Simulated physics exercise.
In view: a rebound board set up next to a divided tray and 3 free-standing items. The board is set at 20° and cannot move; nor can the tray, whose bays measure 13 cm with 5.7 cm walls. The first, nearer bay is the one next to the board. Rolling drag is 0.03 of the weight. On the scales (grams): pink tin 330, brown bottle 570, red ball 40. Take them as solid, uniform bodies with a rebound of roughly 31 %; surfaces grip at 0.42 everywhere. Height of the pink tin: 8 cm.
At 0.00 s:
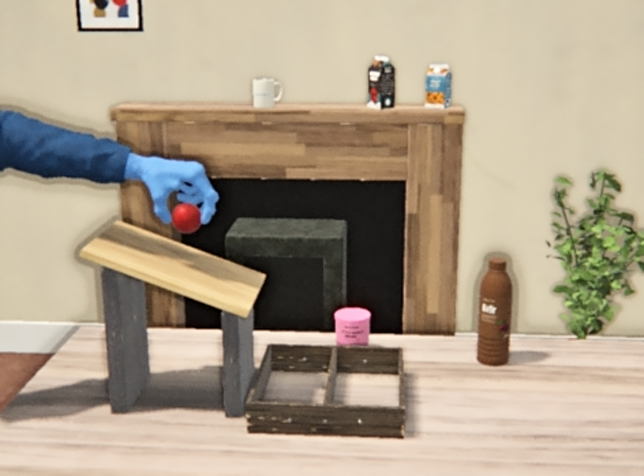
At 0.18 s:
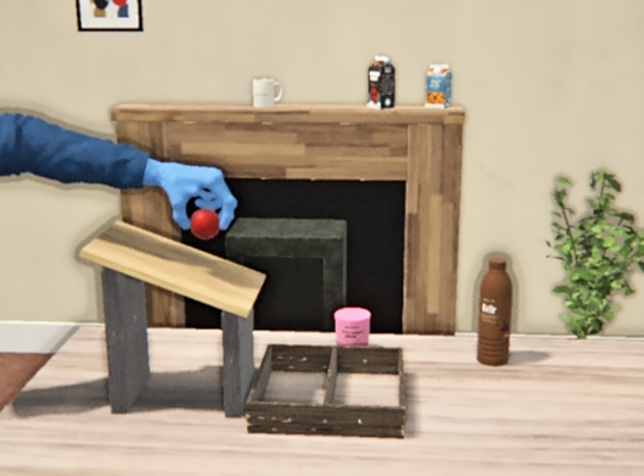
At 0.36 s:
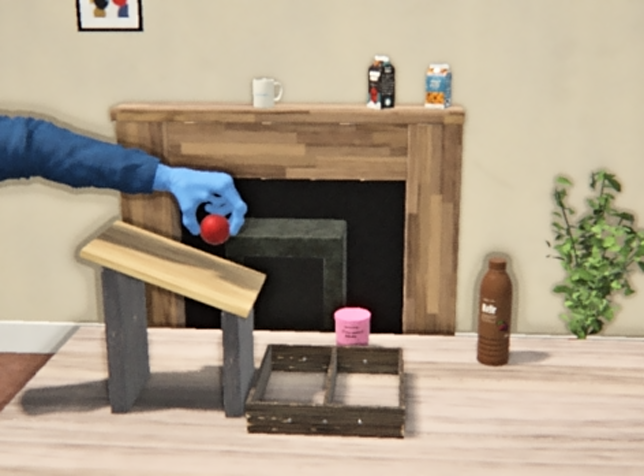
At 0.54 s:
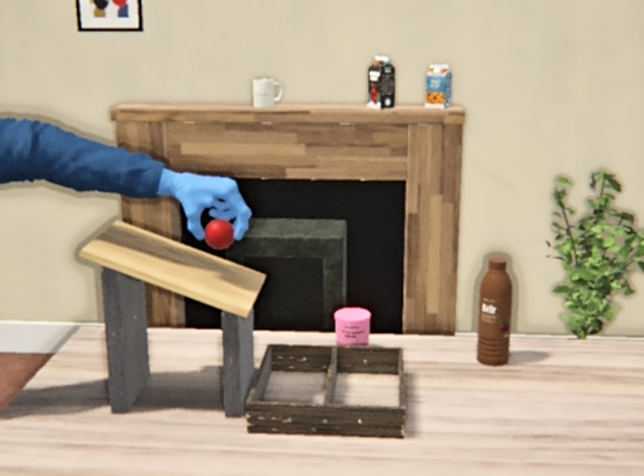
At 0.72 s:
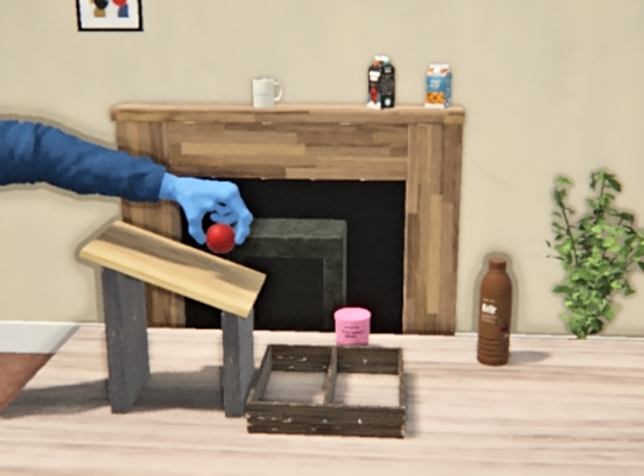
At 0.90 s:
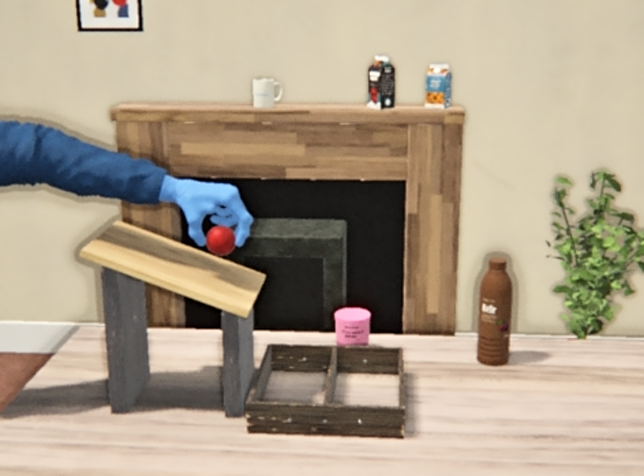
A blue-gloved hand carrying a red ball rightward and slightly down, then holding it still just above a sloping wooden board.
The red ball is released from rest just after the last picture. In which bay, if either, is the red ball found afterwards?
It comes to this: First bay.
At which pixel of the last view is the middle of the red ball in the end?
At about (297, 387).
After 1.20 s, red ball near (241, 271).
After 1.40 s, red ball near (303, 332).
After 1.50 s, it is in the nearer bay; red ball near (293, 387).
After 1.60 s, it is in the nearer bay; red ball near (281, 387).
In the end (2.4 s), it is in the nearer bay; the bystanders under 4 cm from the start. At the end, from the last picture's camera, red ball near (297, 387).
